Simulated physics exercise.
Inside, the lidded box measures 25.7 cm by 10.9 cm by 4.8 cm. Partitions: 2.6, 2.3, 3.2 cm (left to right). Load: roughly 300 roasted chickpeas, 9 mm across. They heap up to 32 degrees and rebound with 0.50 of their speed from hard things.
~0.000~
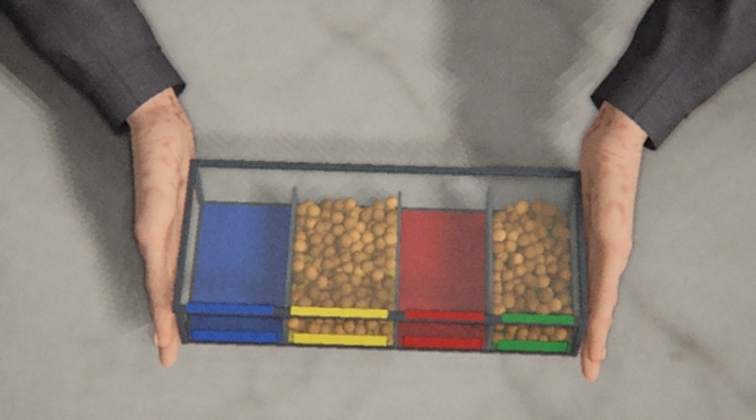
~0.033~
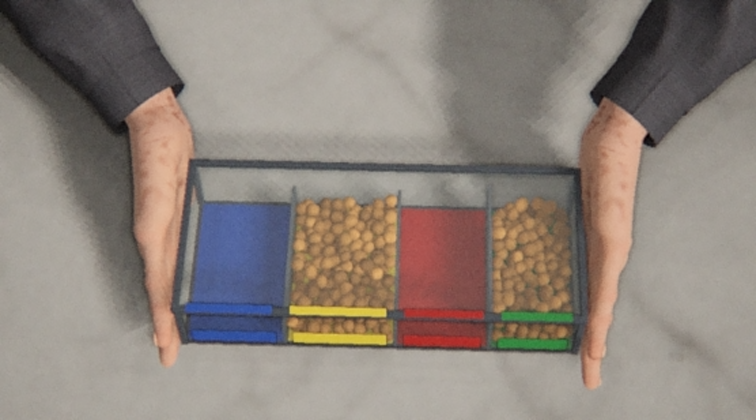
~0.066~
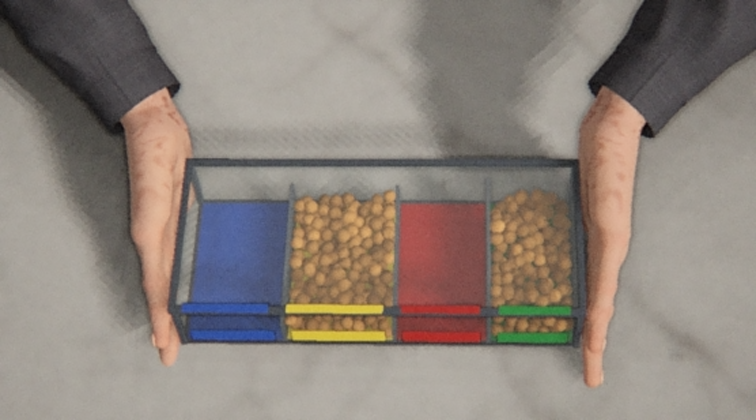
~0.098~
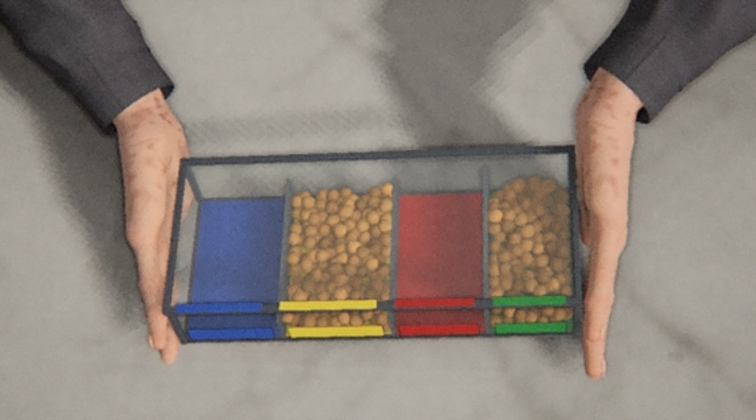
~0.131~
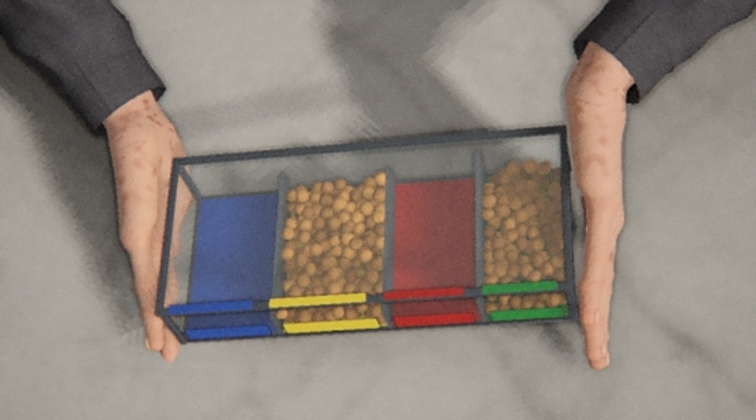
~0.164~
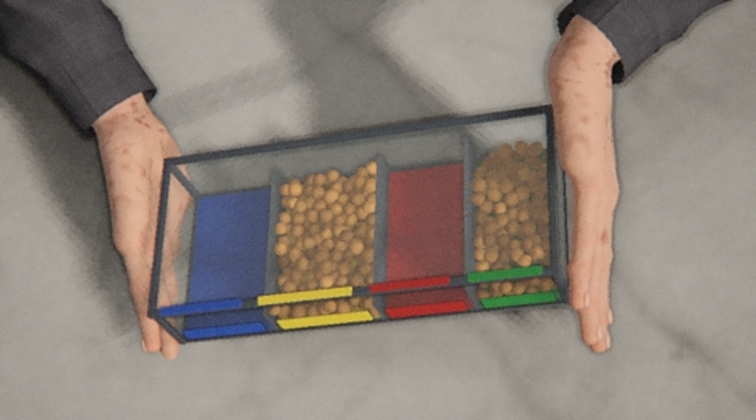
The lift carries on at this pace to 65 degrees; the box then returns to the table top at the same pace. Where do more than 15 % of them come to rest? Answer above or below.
Red: Below, blue: Above, green: Above, yellow: Above.
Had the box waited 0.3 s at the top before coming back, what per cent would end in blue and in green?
Blue 25; green 30.
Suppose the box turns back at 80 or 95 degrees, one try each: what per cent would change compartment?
About 45 and 60 per cent.
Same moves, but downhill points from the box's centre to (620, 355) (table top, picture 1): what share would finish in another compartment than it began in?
About 25 per cent.
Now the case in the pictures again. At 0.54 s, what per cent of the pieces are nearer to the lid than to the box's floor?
Some 40 per cent.
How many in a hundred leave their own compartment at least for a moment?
About 30 per cent.
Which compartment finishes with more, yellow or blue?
The yellow one has more.
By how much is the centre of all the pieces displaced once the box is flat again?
About 4.0 cm.
After 0.54 s, tilt 64 degrees; red 5 %, blue 5 %, green 40 %, yellow 50 %.
Then, at 0.79 s, tilt 26 degrees; red 5 %, blue 20 %, green 30 %, yellow 45 %.
After 1.15 s, tilt 0 degrees; red 5 %, blue 20 %, green 30 %, yellow 45 %.
At rest (1.6 s), red 5 %, blue 20 %, green 30 %, yellow 45 %.
